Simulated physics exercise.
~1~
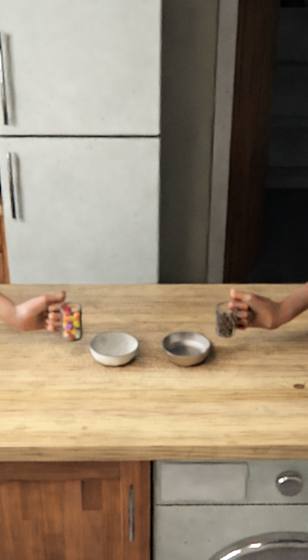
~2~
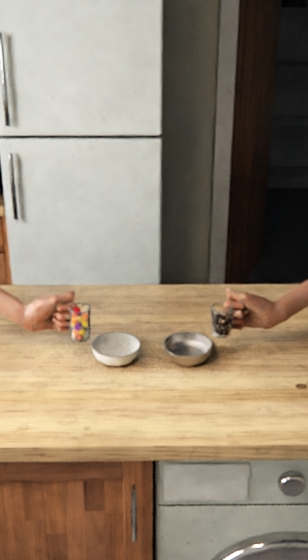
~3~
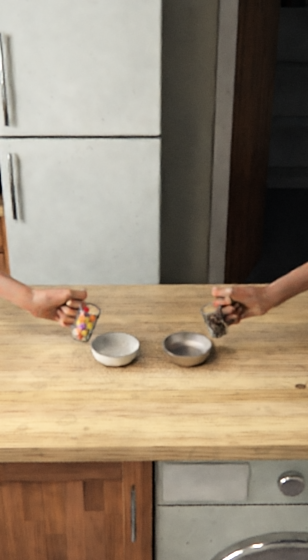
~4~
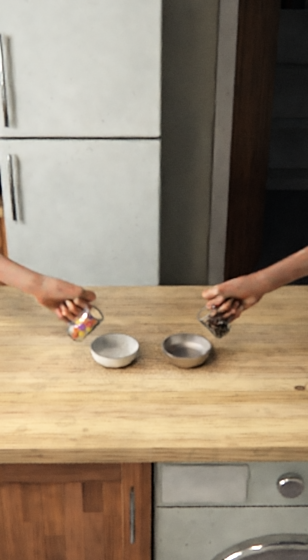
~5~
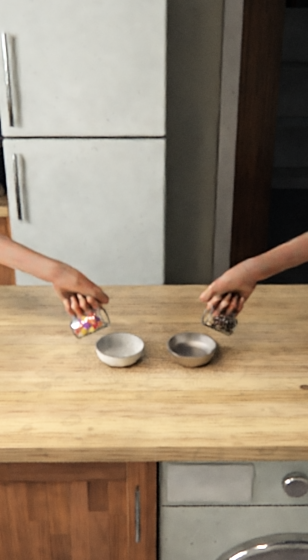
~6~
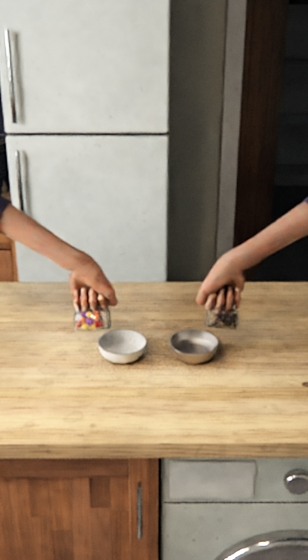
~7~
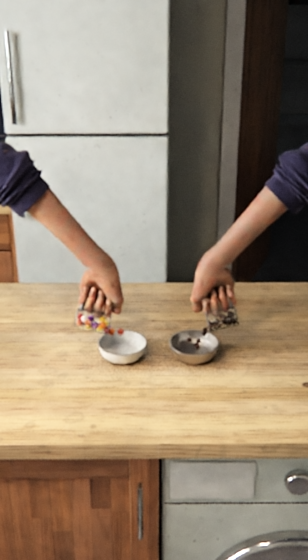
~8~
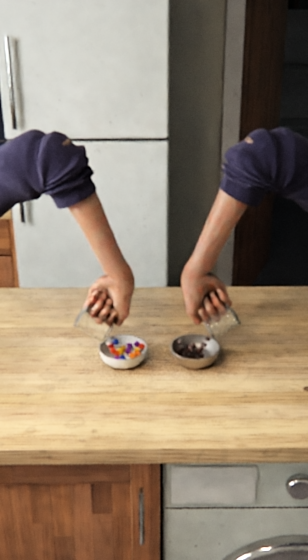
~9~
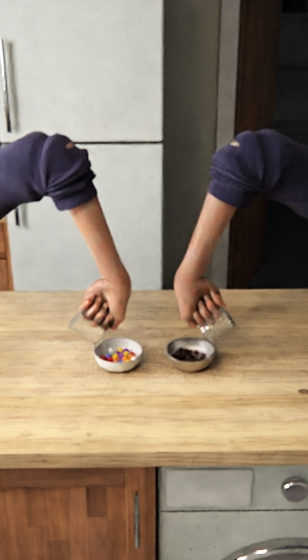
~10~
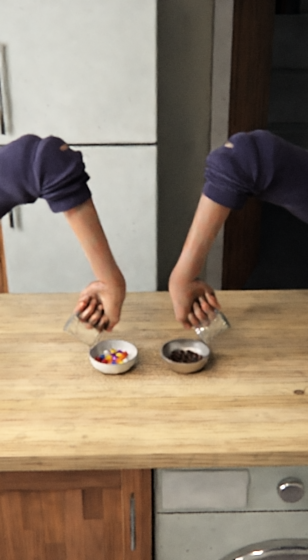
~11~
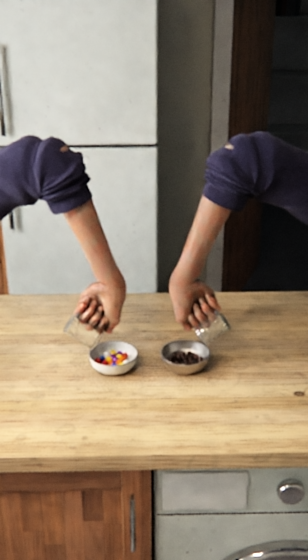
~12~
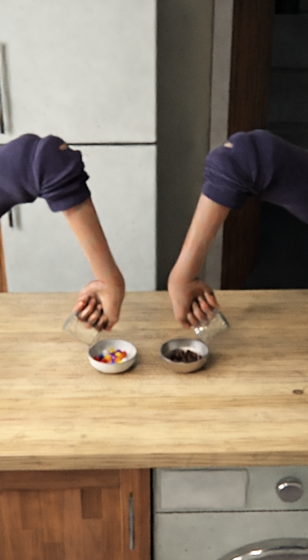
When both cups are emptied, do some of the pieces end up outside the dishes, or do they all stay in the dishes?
They all stay in the dishes. The colourful pieces rest in the left dish and the dark ones in the right dish, with nothing lost from either.
